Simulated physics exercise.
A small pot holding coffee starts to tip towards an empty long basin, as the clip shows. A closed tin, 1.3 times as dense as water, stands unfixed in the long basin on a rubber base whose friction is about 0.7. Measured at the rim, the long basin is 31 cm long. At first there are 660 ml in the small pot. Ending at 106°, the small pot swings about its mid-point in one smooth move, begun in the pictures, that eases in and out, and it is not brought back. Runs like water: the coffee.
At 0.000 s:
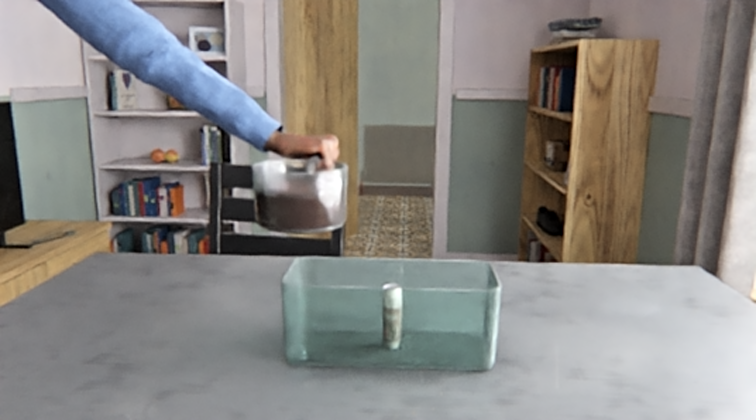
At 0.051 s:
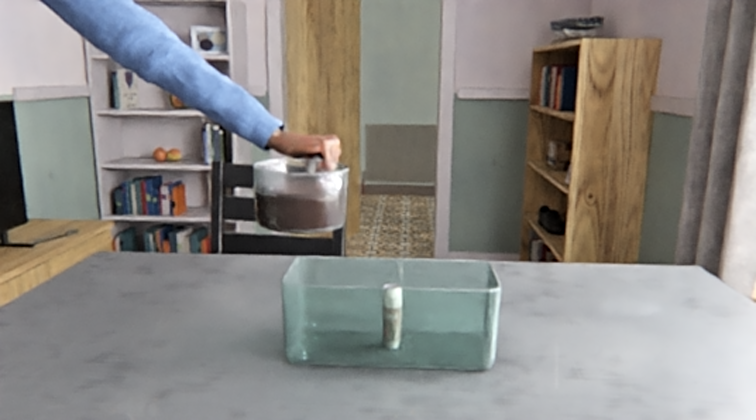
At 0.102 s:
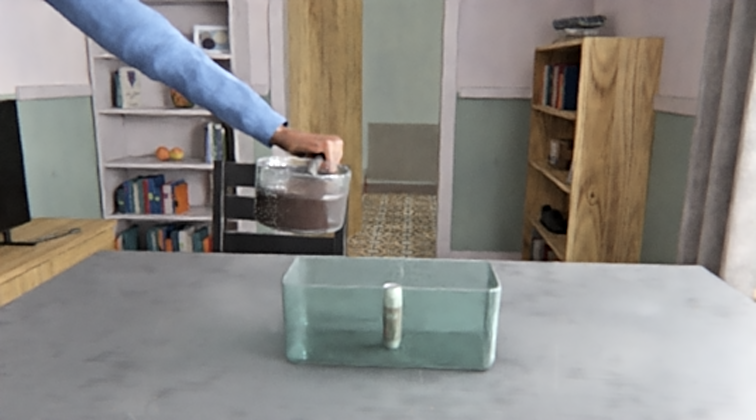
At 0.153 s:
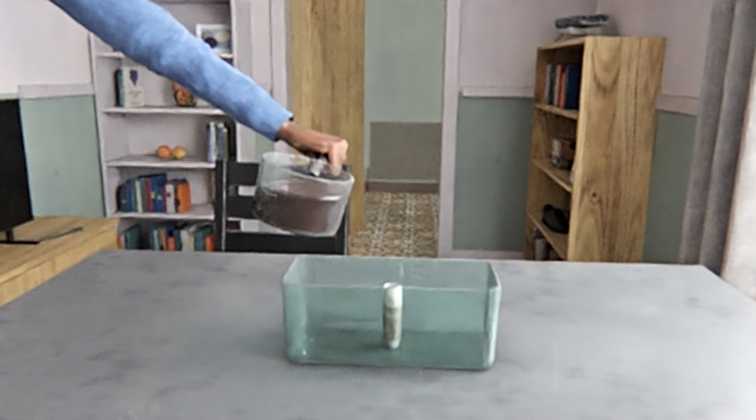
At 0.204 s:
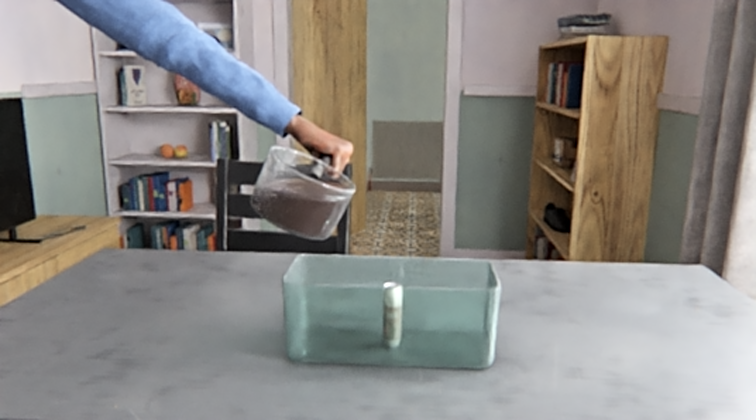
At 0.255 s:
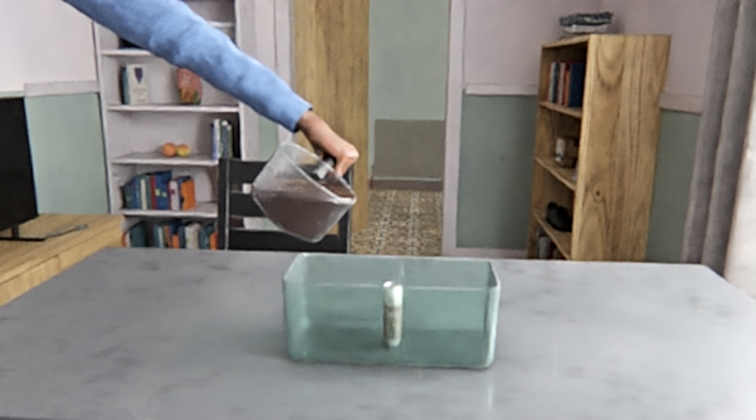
A hand in a blue sleeve held a small clear pot of dark brown coffee and steadily tilted it to the right, above a still, greenish glass basin with a small tin on the grey table.
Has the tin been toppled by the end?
Yes, it tips over.
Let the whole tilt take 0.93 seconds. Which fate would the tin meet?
Well, the tin simply holds firm.
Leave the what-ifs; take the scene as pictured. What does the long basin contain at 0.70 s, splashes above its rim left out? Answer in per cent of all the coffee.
My estimate is about 84 percent.
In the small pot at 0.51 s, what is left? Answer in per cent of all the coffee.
Close to 36 in a hundred.
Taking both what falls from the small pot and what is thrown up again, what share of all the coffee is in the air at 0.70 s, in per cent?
About 6 per cent.
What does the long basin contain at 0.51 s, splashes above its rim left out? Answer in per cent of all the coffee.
Near 28 in a hundred.
By 0.51 s the tilt is 99° and 36 per cent is still to pour; the tin stands where it began.
By 0.70 s the tilt is 106° and 9 per cent is still to pour; the tin leans 6°.
By 0.90 s the tilt is 106° and 1 per cent is still to pour; the tin lies on its side.
By 1.12 s the tilt is 106° and 0 per cent is still to pour; the tin lies on its side.
At rest the tin lies on its side.
